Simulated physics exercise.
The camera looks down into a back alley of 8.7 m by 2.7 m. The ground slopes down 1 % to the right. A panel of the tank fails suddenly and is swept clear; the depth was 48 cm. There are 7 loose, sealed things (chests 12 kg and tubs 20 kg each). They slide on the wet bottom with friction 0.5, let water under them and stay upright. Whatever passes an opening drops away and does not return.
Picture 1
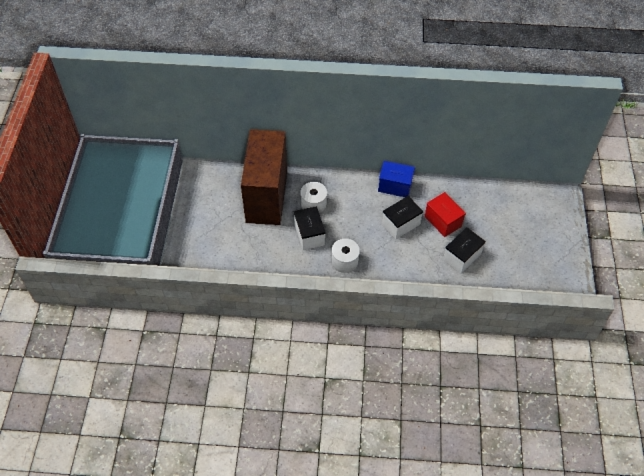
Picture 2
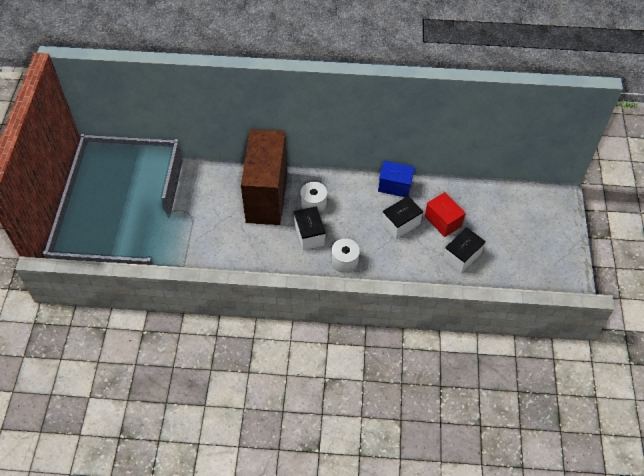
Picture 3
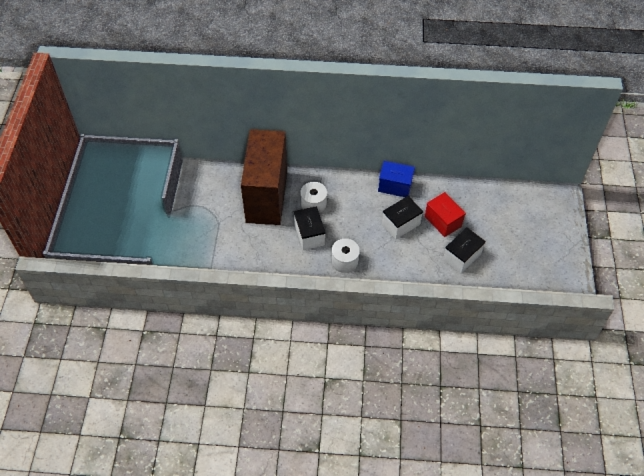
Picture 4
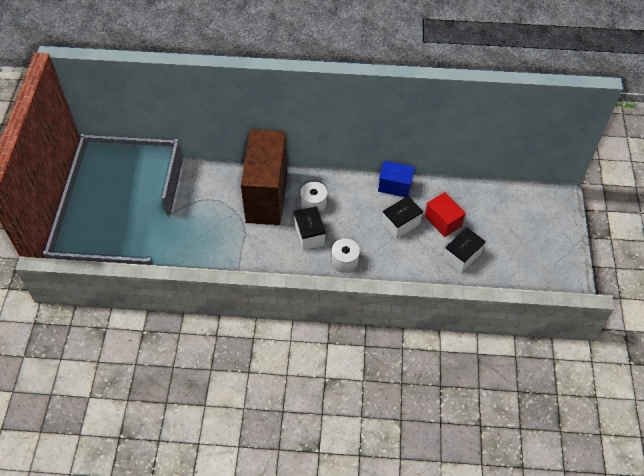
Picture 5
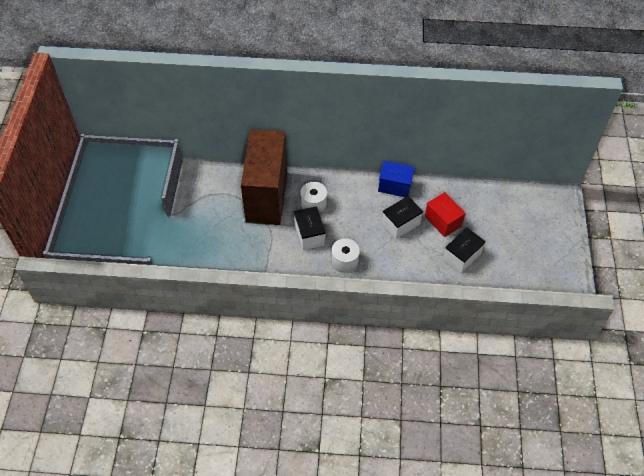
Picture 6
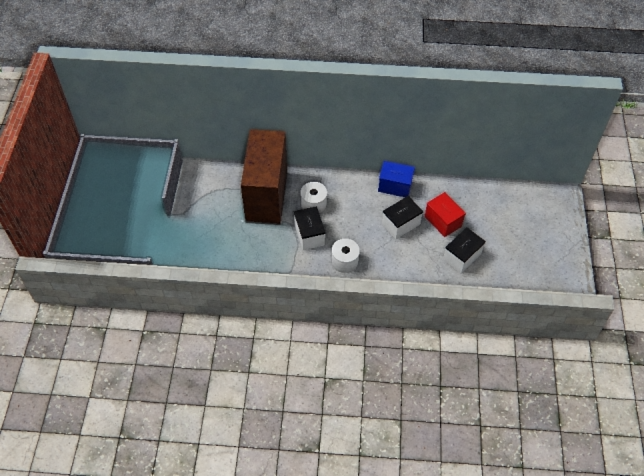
We see a walled alley from above with a water tank at the left; part of its side opens, and water spreads rightward across the floor past a brown block, while the scattered boxes and white tubs stay still.
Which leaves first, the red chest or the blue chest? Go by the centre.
The red one.
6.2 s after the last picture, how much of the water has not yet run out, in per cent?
About 62 per cent.
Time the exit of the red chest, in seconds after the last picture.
Near 4.0 s.
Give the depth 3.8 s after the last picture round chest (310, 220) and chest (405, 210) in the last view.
Roughly 8 and 8 cm.
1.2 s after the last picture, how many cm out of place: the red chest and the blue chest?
About 0 and 0 cm.
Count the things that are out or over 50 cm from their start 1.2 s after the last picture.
By then 2.
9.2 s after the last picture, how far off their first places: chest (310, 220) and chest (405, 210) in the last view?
In turn: Gone out, gone out.
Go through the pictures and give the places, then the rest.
The red chest at (446, 208) rests on the ground; the blue chest at (397, 172) rests on the ground; 3.7 m2 under water; 0 of 7 have shifted, in the first picture.
The red chest at (446, 208), on the bottom; the blue chest at (397, 172) rests on the ground; 4.3 m2 under water; 0 of 7 have shifted, in the second picture.
The red chest at (446, 208) rests on the ground; the blue chest at (397, 172), on the bottom; water covers 5.1 m2; 0 of 7 have shifted, in the third picture.
The red chest at (446, 208), on the bottom; the blue chest at (397, 172) rests on the ground; water covers 5.8 m2; 0 of 7 have shifted, in the fourth picture.
The red chest at (446, 208) rests on the ground; the blue chest at (397, 172) rests on the ground; 6.6 m2 under water; 0 of 7 have shifted, in the fifth picture.
The red chest at (446, 208) rests on the ground; the blue chest at (397, 172) rests on the ground; water covers 7.3 m2; 0 of 7 have shifted, in the sixth picture.
Then, 1.2 s after the last picture the red chest is near (447, 208), 0.0 m from its start, aground; the blue chest is near (397, 172), 0.0 m from its start, aground; 0 of 7 are out; 0 afloat.
Then, 3.8 s after the last picture the red chest is near (582, 178), 2.5 m from its start, afloat; the blue chest is near (410, 168), 0.3 m from its start, aground; 1 of 7 are out; 3 afloat.
Then, 6.2 s after the last picture the red chest has gone out (3.9 s after the last picture); the blue chest is near (416, 169), 0.4 m from its start, aground; 4 of 7 are out; 0 afloat.
Then, 9.2 s after the last picture the red chest has gone out (3.9 s after the last picture); the blue chest is near (416, 169), 0.4 m from its start, aground; 4 of 7 are out; 0 afloat.
